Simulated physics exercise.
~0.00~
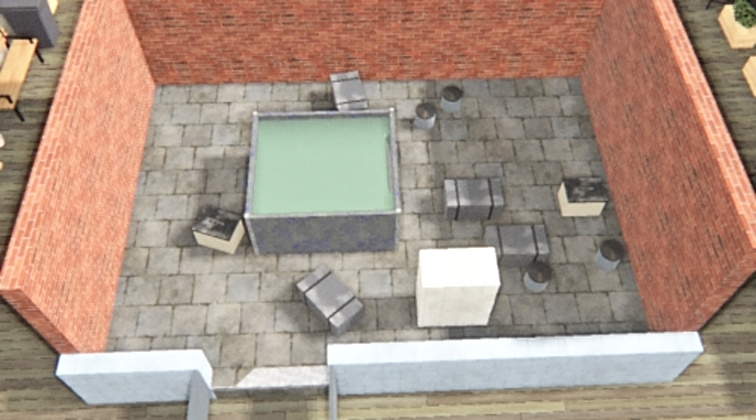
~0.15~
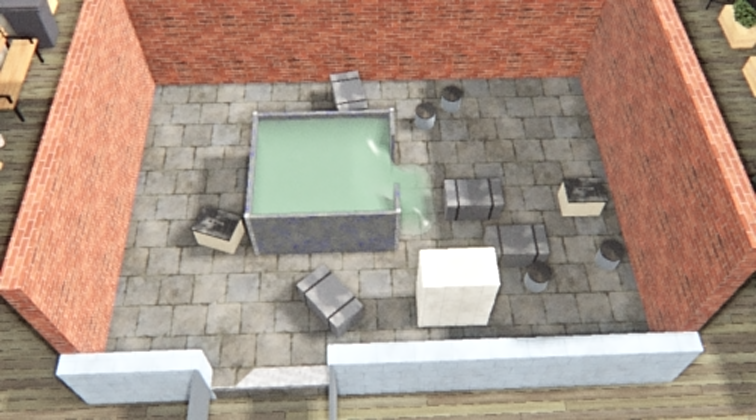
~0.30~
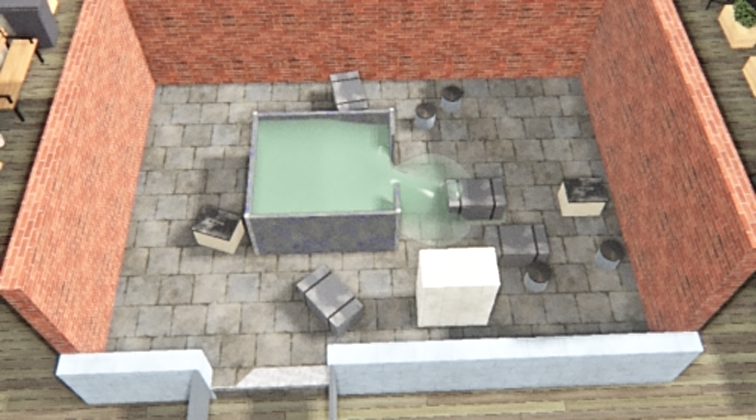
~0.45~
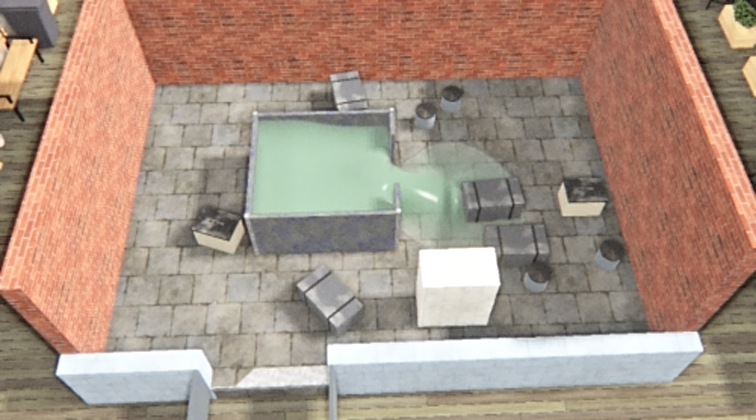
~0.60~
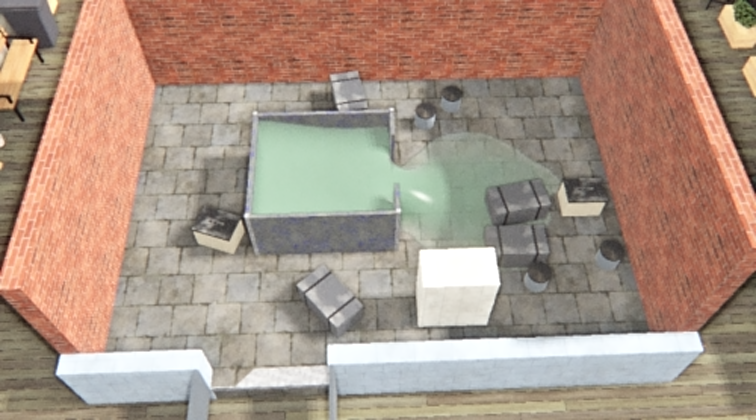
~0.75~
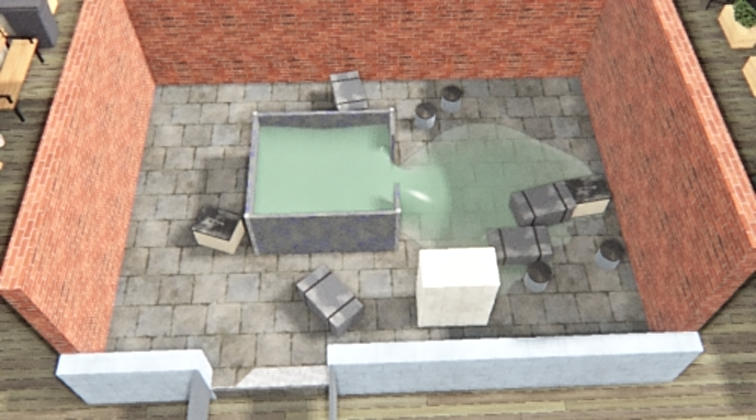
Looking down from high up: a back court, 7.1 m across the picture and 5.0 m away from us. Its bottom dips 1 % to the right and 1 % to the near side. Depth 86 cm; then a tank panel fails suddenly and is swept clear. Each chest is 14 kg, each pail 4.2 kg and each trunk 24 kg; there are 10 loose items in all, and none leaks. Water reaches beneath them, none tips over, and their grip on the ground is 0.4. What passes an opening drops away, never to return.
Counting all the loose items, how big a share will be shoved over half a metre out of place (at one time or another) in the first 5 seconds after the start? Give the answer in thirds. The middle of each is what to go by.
Two thirds or more.
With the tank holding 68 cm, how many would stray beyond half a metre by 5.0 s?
7.
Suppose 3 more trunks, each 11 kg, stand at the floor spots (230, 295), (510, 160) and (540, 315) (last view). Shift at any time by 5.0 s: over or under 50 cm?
Result, in sequence: Below the mark / above the mark / above the mark.
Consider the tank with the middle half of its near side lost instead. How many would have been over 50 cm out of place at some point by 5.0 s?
Then it comes to 4 of them.
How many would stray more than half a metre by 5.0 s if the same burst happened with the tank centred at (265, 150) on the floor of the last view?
Then 7.
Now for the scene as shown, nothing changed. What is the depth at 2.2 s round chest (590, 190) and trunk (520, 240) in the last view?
First roughly 21 cm, second roughly 22 cm.
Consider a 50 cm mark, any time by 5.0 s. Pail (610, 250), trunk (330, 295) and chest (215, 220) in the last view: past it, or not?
Well, in turn that's topping it, not reaching it, not reaching it.
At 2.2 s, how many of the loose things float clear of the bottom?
At that time, 5.
After 1.1 s 2 of 10 are over 50 cm from their spots; 1 afloat.
After 2.2 s 4 of 10 are over 50 cm from their spots; 5 afloat.
After 3.5 s 5 of 10 are over 50 cm from their spots; 5 afloat.
After 5.0 s 8 of 10 are over 50 cm from their spots, and 8 have been at some point; 6 afloat.
